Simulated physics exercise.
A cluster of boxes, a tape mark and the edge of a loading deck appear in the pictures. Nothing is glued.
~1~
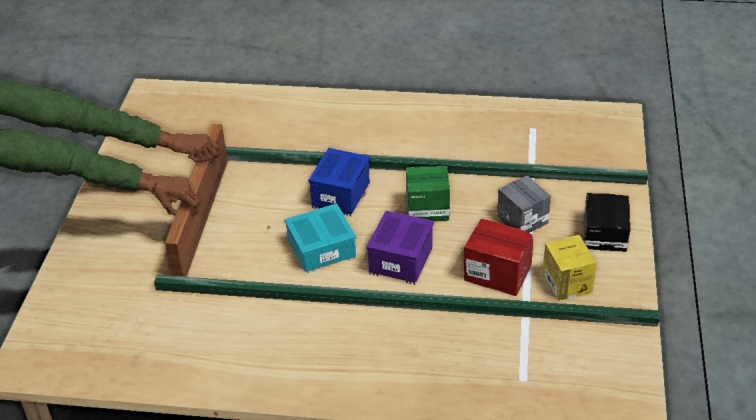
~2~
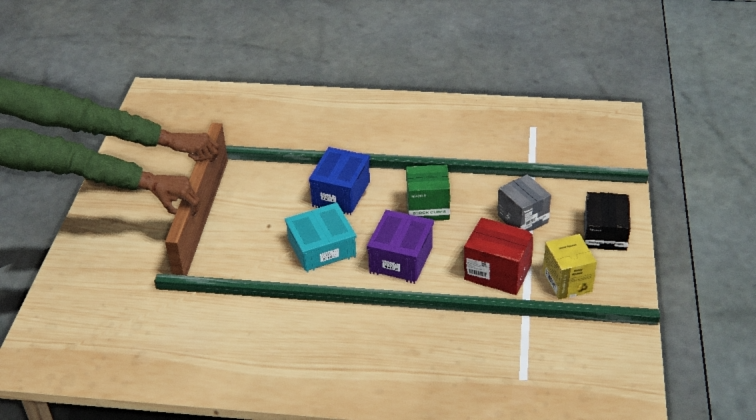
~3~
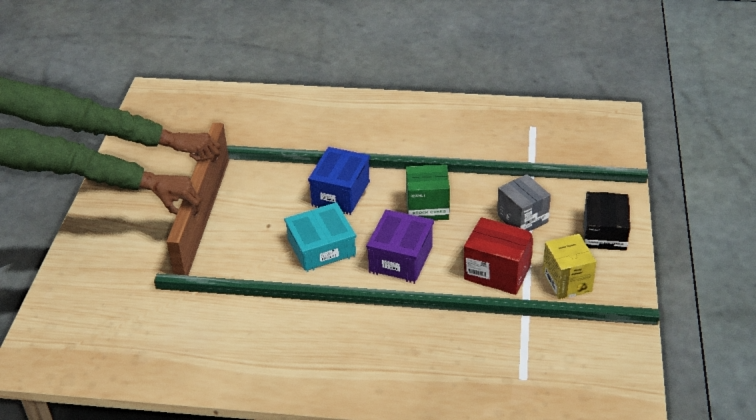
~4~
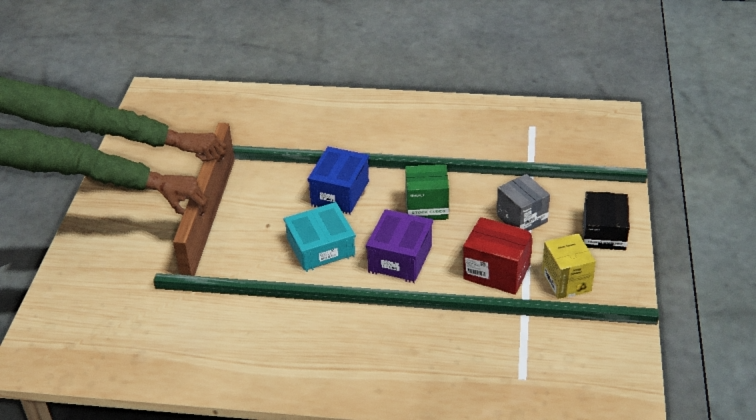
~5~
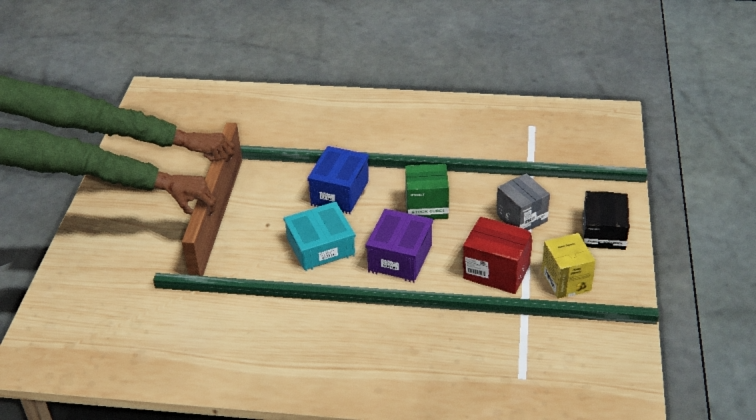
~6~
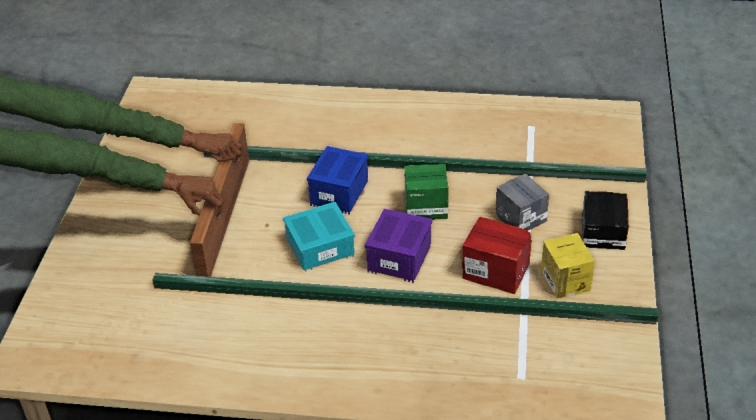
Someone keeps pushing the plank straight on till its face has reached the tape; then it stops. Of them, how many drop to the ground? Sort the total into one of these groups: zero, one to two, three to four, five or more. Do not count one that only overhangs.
It goes in the group three to four.
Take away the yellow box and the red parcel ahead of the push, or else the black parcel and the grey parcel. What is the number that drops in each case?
First 1, second 2.
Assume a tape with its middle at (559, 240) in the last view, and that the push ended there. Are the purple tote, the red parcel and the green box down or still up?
Per object: Purple tote stays, red parcel goes, green box stays.
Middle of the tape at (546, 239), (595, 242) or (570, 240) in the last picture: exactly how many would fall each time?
Per try in turn: 4, 6, 5.
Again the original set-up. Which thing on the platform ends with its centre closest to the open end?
The grey parcel winds up nearest.
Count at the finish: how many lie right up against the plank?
Result: 2 in all.
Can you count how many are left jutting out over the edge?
Counting them gives 1.
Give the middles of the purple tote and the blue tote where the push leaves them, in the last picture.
In the last picture the purple tote sits at (612, 265) while the blue tote sits at (552, 190).
Soon after, none off yet; black parcel at rest near (605, 220); yellow box at rest near (567, 266); grey parcel at rest near (522, 204).
Then, none off yet; black parcel at rest near (605, 220); yellow box moved about its own width near (606, 270); grey parcel moved a little near (540, 206).
At rest, the number that fall off is three or four; fallen, red parcel, yellow box and black parcel.
